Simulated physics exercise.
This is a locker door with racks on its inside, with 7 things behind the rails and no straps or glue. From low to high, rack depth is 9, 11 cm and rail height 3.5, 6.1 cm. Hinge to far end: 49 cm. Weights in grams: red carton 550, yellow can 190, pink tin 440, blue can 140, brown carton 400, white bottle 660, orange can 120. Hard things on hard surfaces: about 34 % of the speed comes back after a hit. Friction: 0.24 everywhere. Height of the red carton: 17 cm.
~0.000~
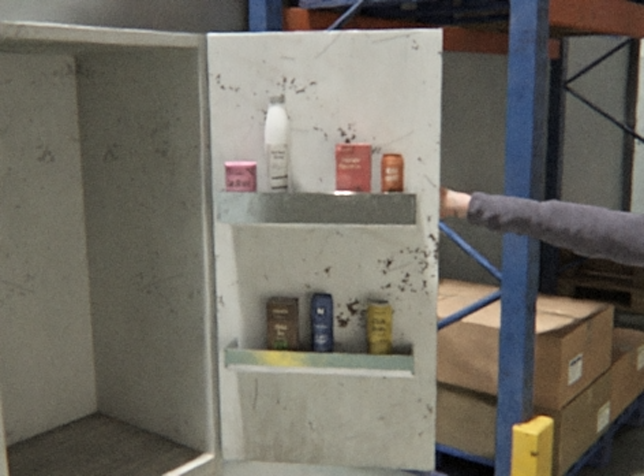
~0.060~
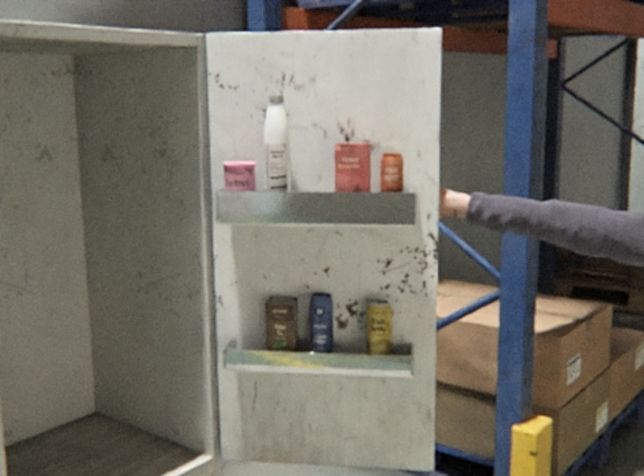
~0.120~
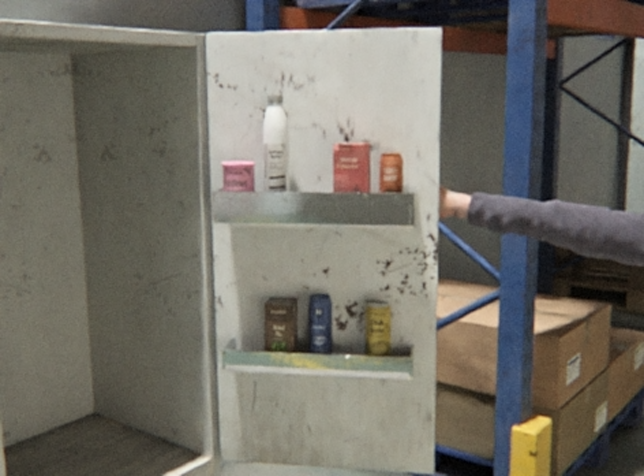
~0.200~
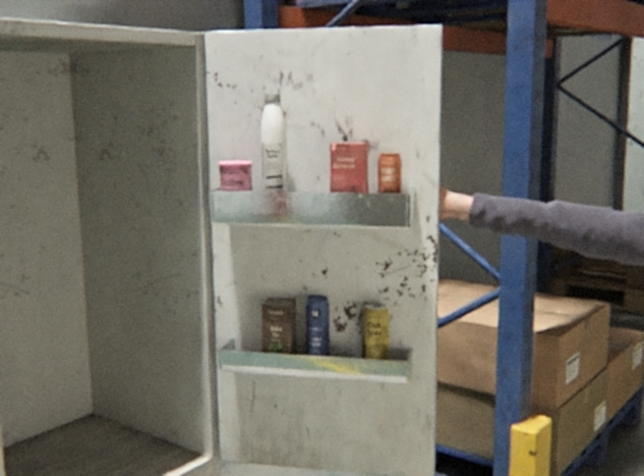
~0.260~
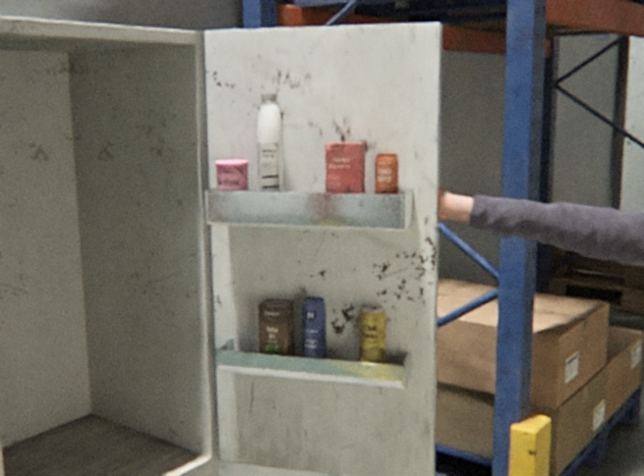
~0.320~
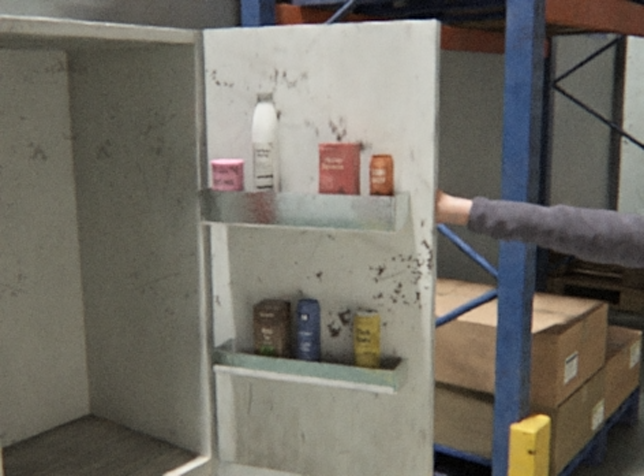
To begin with, a locker door stands wide open beside blue shelving, a hand at its right edge and two racks of bottles, cans and cartons inside. The hand then swings the door slightly toward closed, slowly at first, and the racks turn with it, their items still upright.
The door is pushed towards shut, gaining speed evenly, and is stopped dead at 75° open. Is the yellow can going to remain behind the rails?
The yellow can falls out.
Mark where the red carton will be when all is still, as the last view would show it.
At about (268, 190).
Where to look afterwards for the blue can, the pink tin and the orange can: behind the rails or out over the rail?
The blue can finishes out over the rail; the pink tin is still behind the rails; the orange can ends behind the rails.
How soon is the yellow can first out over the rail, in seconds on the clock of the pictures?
Near 0.8 s.
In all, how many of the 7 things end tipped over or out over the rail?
3 of them.
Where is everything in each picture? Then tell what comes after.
Door 120° open; yellow can (380, 332); red carton (354, 180), in the first picture.
Door 120° open; blue can (322, 329); brown carton (283, 329), in the second picture.
Door 118° open; white bottle (276, 155); orange can (391, 184), in the third picture.
Door 115° open; red carton (349, 180), in the fourth picture.
Door 111° open; blue can (314, 333); brown carton (277, 332), in the fifth picture.
Door 106° open; yellow can (367, 344); white bottle (266, 154), in the sixth picture.
After 0.62 s, door 75° open; yellow can 17° off upright near (296, 372); blue can 18° off upright; orange can moved 6 cm.
After 1.12 s, door 75° open; yellow can and blue can now out over the rail; white bottle 17° off upright; red carton 4° off upright.
After 1.42 s, door 75° open; white bottle 21° off upright; orange can moved 4 cm; red carton moved 2 cm.
In the end (3.1 s), out over the rail, yellow can, blue can and white bottle; the other 4 under 5 cm from the start.
